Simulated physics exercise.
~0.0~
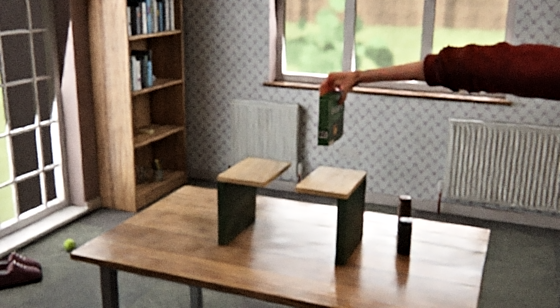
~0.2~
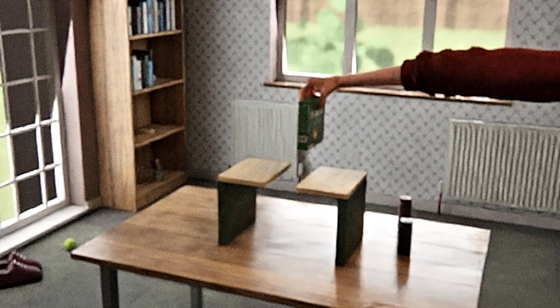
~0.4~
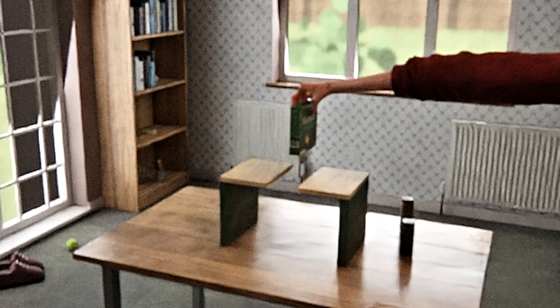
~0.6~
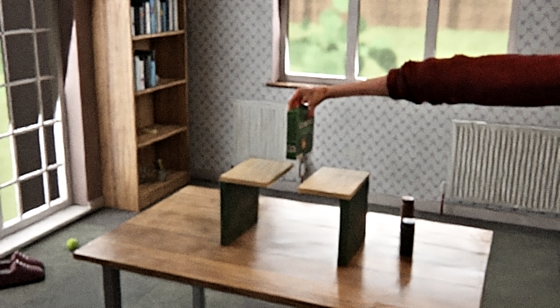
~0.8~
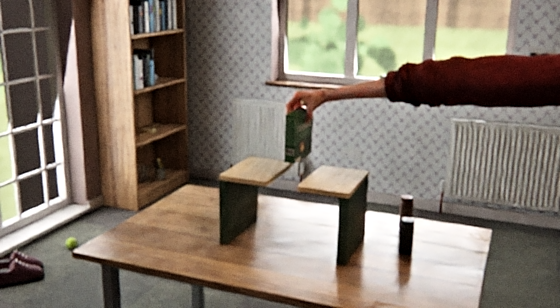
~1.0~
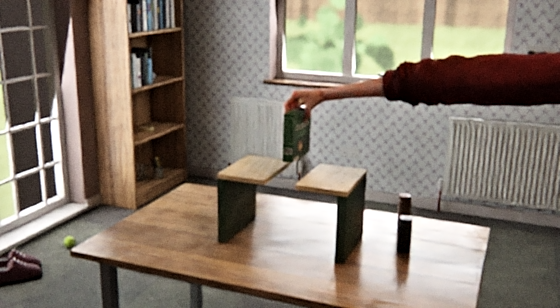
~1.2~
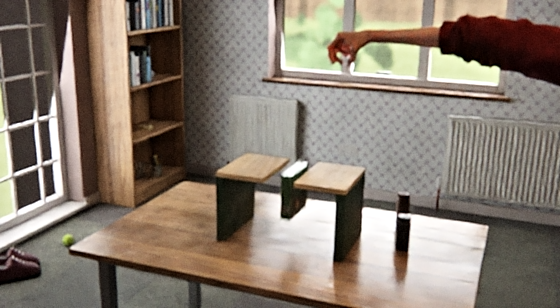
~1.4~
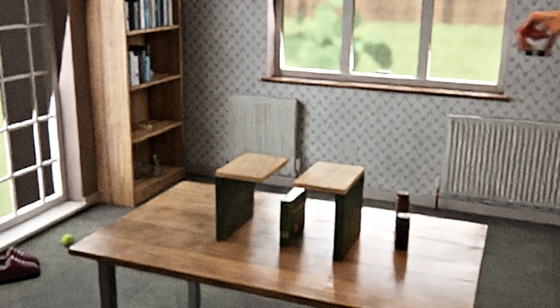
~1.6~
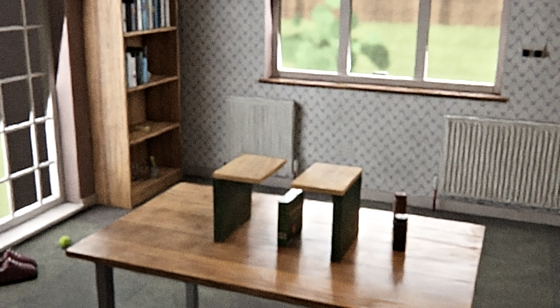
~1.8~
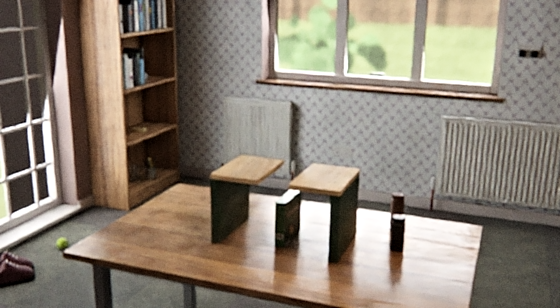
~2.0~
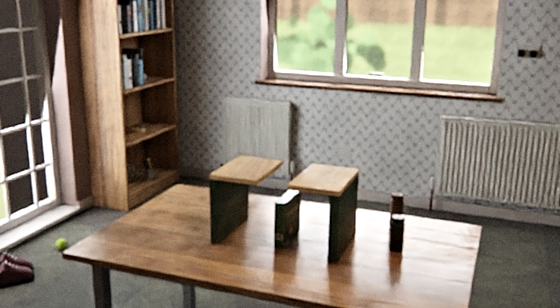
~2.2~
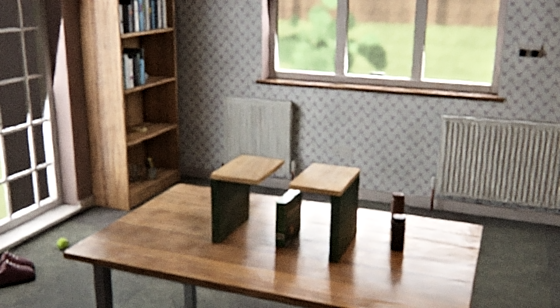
At the start, an arm in a dark red sleeve reaches in from the right, holding a green packet above a wooden table where two supports with pale wooden tops stand slightly apart. A small dark object stands to their right. The hand moves the packet left and lowers it upright until it is over the gap between the supports. The hand lets go and draws back to the right as the packet drops through the gap. It ends standing upright on the table between the two supports, which have not moved.
